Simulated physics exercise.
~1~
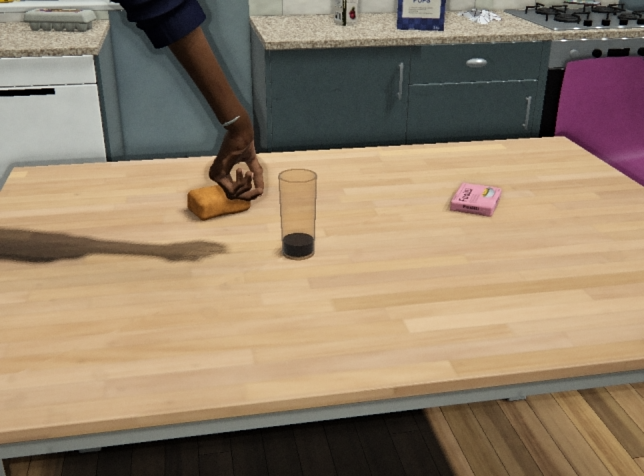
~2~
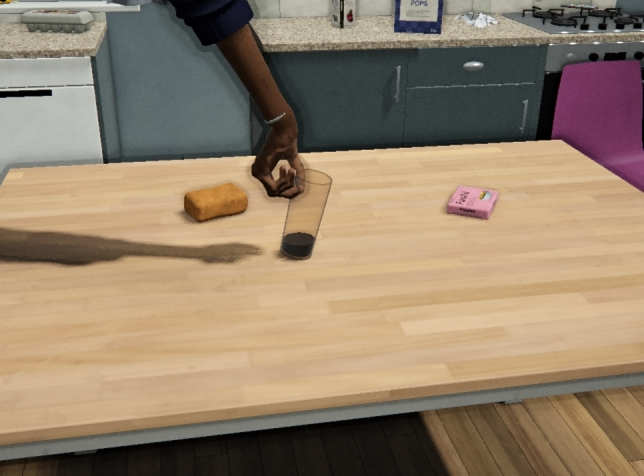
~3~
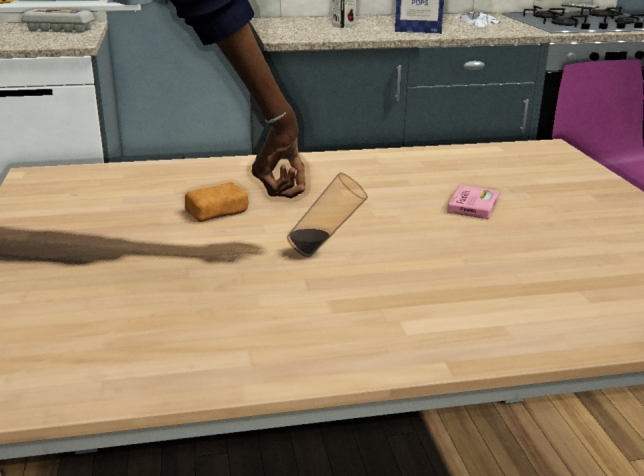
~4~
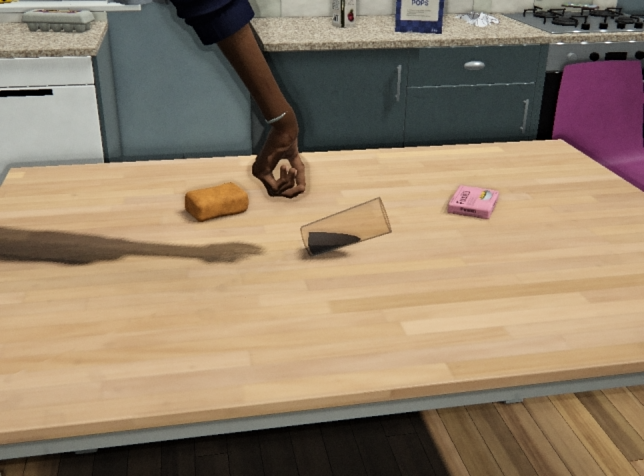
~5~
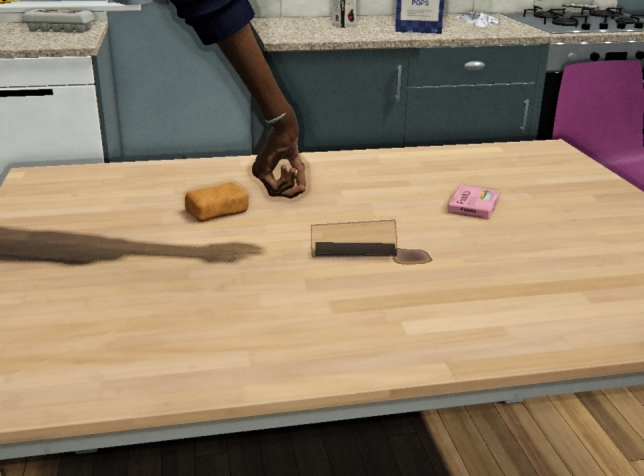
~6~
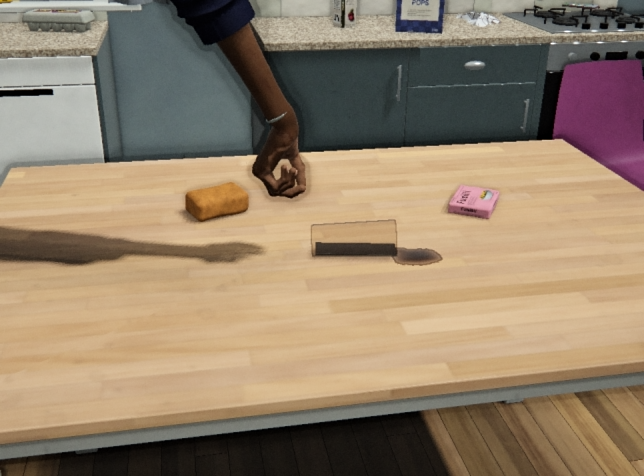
In a kitchen, a still camera looks down across a pale wooden table towards grey-blue cupboards, with a magenta chair at the right. A golden-brown bread roll lies left of a tall, clear glass holding a little dark liquid, and a small pink packet lies to the right. A hand moves right from the roll, nudging the glass, which topples rightward onto its side and spills a small dark puddle.
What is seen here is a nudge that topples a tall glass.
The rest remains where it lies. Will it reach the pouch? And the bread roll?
Check the pouch: It is left dry. Check the bread roll: It is left dry.
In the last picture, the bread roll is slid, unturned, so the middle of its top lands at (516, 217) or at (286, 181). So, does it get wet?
For the first try it is touched by the spill; for the second it is missed by the spill.
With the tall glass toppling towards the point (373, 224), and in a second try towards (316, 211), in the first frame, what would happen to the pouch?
To begin with it becomes wetted; next it is left alone.
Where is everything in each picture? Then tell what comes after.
In the first frame, it stands upright; tall glass (298, 214) nearly empty; pouch (477, 194); bread roll (219, 189).
In the second frame, it is being nudged; tall glass nearly empty, surface at (299, 239).
In the third frame, it is falling; tall glass (327, 215) tipped 40°; bread roll (216, 191).
In the fourth frame, it is falling; tall glass (347, 228) tipped 70°; pouch (474, 196).
In the fifth frame, it is down; tall glass (355, 239) tipped 85°; a puddle starts at (412, 257).
In the sixth frame, it is down; tall glass (356, 239) tipped 85°; a puddle starts at (416, 257); pouch (475, 196); bread roll (217, 190).
Next, the puddle covers about as much as a saucer; the pouch is clear of it; the bread roll is clear of it.
After that, the puddle covers about as much as a plate; the pouch is clear of it; the bread roll is clear of it.
Finally, the puddle covers about as much as a plate; the pouch is clear of it; the bread roll is clear of it.
